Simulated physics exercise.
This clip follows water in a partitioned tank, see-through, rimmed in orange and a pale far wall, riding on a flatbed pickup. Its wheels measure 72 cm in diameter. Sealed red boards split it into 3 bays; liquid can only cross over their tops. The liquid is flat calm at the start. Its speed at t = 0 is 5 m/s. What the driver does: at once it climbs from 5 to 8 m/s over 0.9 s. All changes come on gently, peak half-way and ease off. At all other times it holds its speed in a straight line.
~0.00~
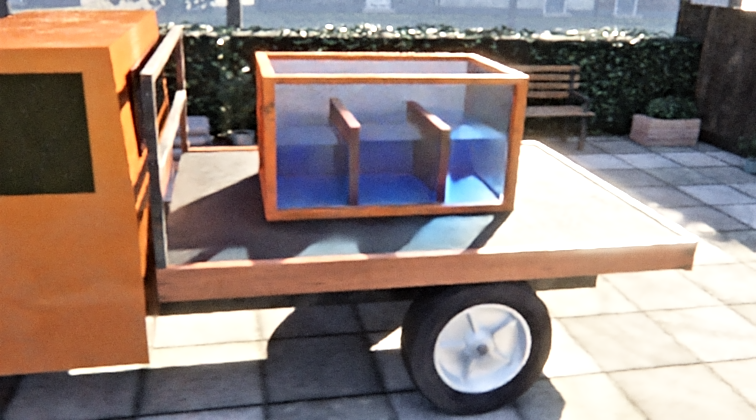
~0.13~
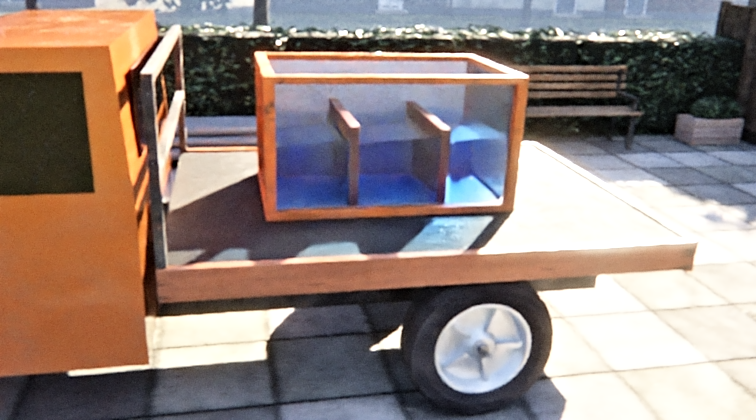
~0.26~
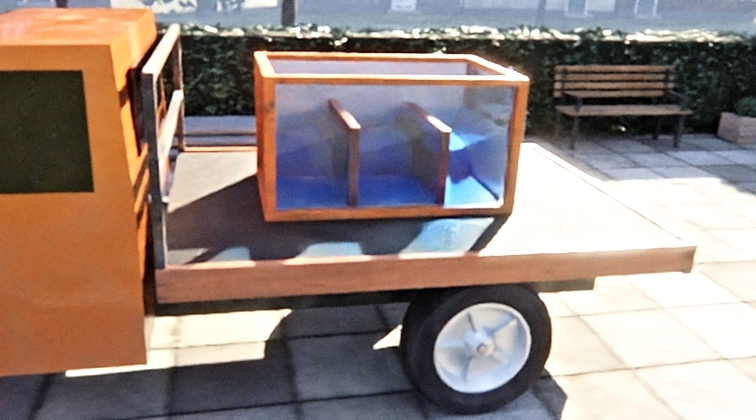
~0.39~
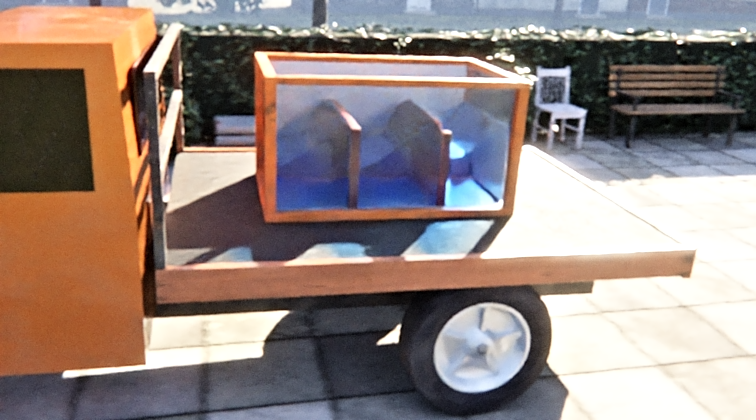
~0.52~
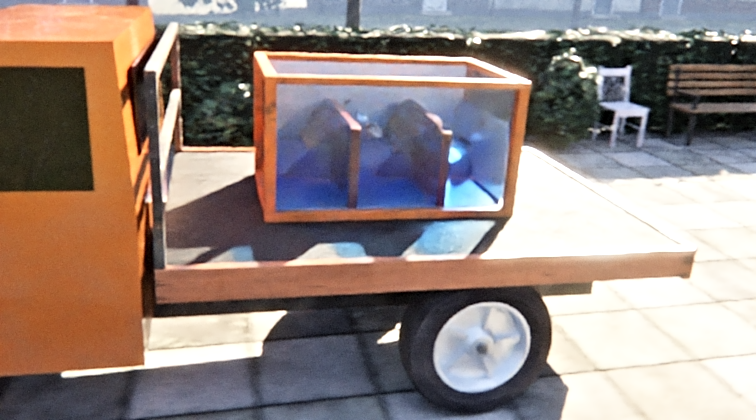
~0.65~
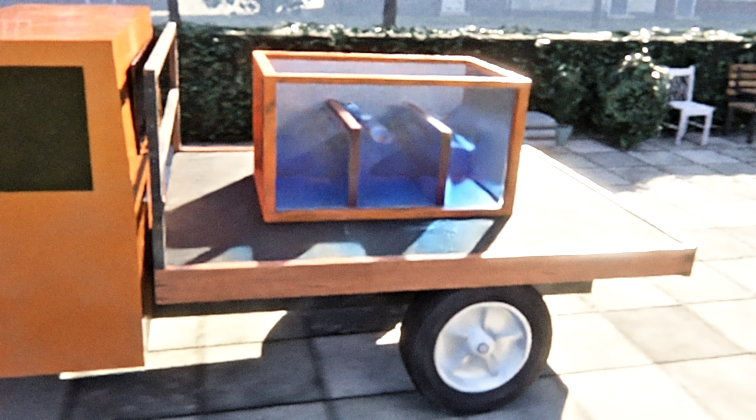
On a sunny paved area beside a hedge, an orange flatbed truck rolled left past a bench and white chair while blue water in its clear, divided tank surged and splashed around the two partitions.
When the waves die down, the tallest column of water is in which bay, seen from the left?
It is deepest in the third one.
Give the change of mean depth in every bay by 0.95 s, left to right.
In cm: 1 down, 2 down, 4 up.
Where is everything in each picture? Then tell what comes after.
Bays from the left stand at (311, 138), (402, 137), (480, 135); board top at (355, 127) and (447, 130); the front is on the left, levels are read along the near wall; a wheel hub at (486, 354), in the first frame.
Bays from the left stand at (311, 138), (402, 137), (480, 136), in the second frame.
Bays from the left stand at (311, 138), (403, 136), (480, 137), in the third frame.
Bays from the left stand at (311, 142), (403, 139), (481, 136), in the fourth frame.
Bays from the left stand at (311, 141), (403, 140), (481, 132), in the fifth frame.
Bays from the left stand at (311, 141), (403, 140), (481, 131); a wheel hub at (487, 353), in the sixth frame.
After 0.95 s left to right it is 31, 31, 37 cm deep.
After 1.45 s left to right it is 31, 31, 37 cm deep.
After 1.95 s left to right it is 31, 31, 37 cm deep.
After 3.88 s left to right it is 31, 31, 37 cm deep.
